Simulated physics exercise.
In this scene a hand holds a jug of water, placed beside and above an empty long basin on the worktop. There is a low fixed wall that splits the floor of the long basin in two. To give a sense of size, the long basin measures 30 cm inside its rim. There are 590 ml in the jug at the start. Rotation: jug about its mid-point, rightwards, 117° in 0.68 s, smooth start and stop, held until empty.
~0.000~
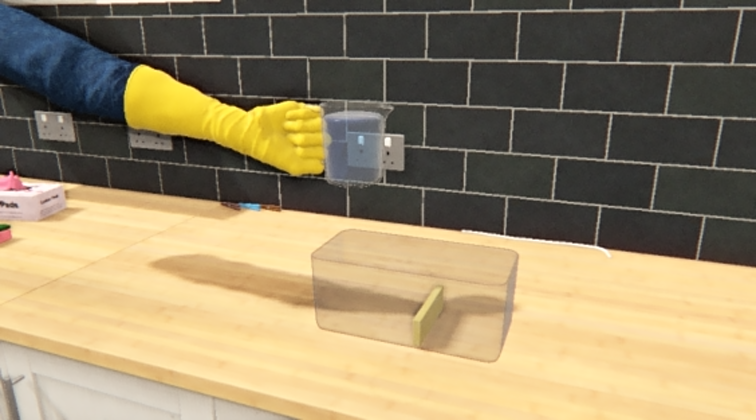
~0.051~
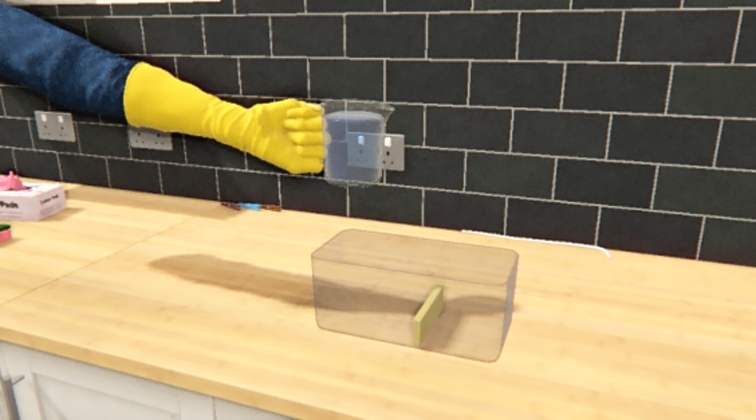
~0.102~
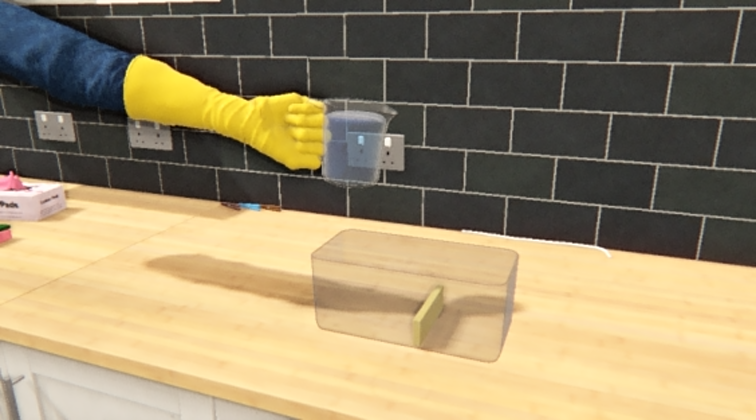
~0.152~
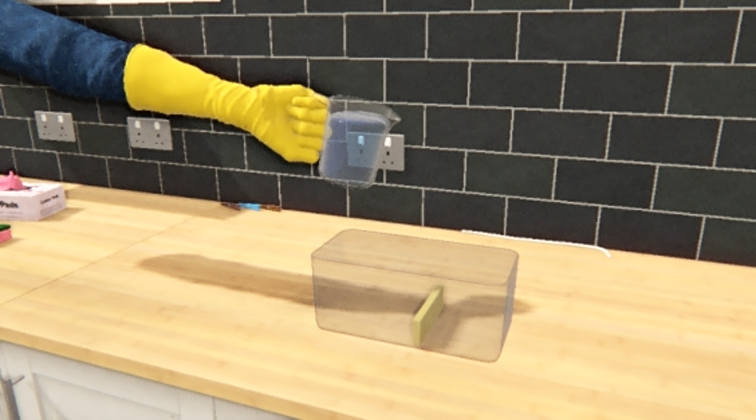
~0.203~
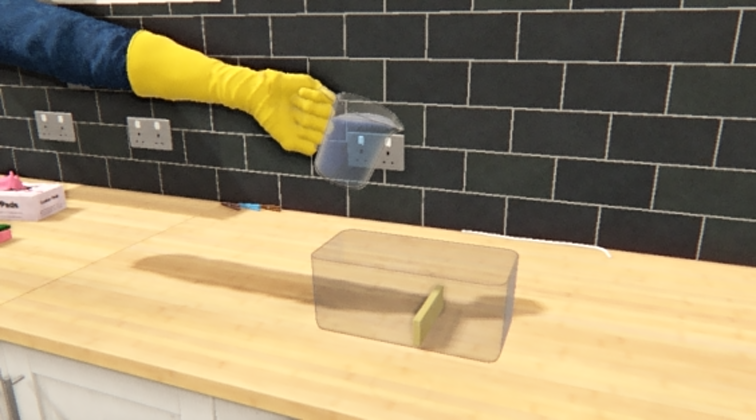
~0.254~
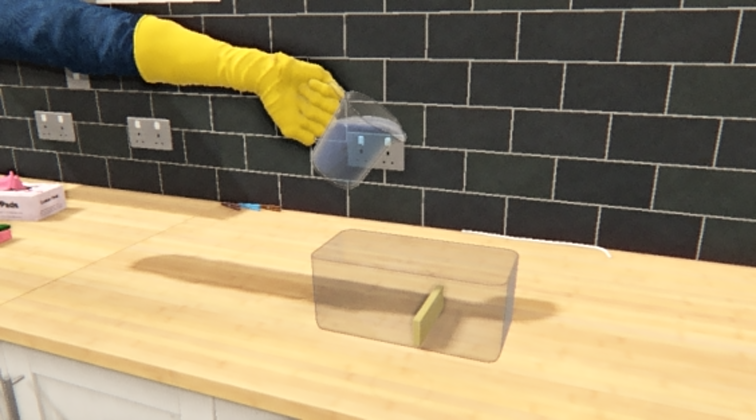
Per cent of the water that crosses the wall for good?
52 per cent.
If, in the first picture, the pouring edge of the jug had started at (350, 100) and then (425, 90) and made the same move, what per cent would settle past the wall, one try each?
It comes to 10 per cent, and then 75 per cent.
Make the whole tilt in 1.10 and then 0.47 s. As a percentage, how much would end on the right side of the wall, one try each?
In order, 70 and 40 per cent.
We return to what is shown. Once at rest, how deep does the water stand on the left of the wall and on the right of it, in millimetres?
Depths: Left near 12 mm, right near 20 mm.
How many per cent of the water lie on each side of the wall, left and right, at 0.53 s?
Around 1 percent on the left and 18 on the right.
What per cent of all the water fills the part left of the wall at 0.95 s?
Roughly 46 per cent.
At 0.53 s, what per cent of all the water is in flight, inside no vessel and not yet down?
Roughly 32 percent.
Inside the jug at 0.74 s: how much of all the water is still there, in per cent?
Some 6 per cent.
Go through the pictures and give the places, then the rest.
In the first frame, it leans 0°; its right rim is at (393, 108); the water meets the walls at (328, 115) and (383, 117); the long basin's rim runs from (328, 243) to (513, 269); the wall's top is at (430, 303).
In the second frame, it leans 2°; its right rim is at (394, 109); the water meets the walls at (329, 114) and (384, 118).
In the third frame, it leans 6°; its right rim is at (396, 113); the water meets the walls at (331, 113) and (386, 120).
In the fourth frame, it leans 14°; its right rim is at (400, 119); the water meets the walls at (333, 114) and (390, 121).
In the fifth frame, it leans 24°; its right rim is at (403, 129); the water meets the walls at (331, 125) and (397, 125).
In the sixth frame, it leans 36°; its right rim is at (405, 141); the water meets the walls at (327, 132) and (400, 133); 1 per cent is over the edge.
By 0.53 s the tilt is 104° and 50 per cent is still to pour, 1 is left of the wall and 18 right of it.
By 0.74 s the tilt is 117° and 6 per cent is still to pour, 32 is left of the wall and 48 right of it.
By 0.95 s the tilt is 117° and 0 per cent is still to pour, 46 is left of the wall and 52 right of it.
By 1.18 s the tilt is 117° and 0 per cent is still to pour, 47 is left of the wall and 52 right of it.
At rest 47 per cent lies left of the wall, 52 right of it and 2 outside.
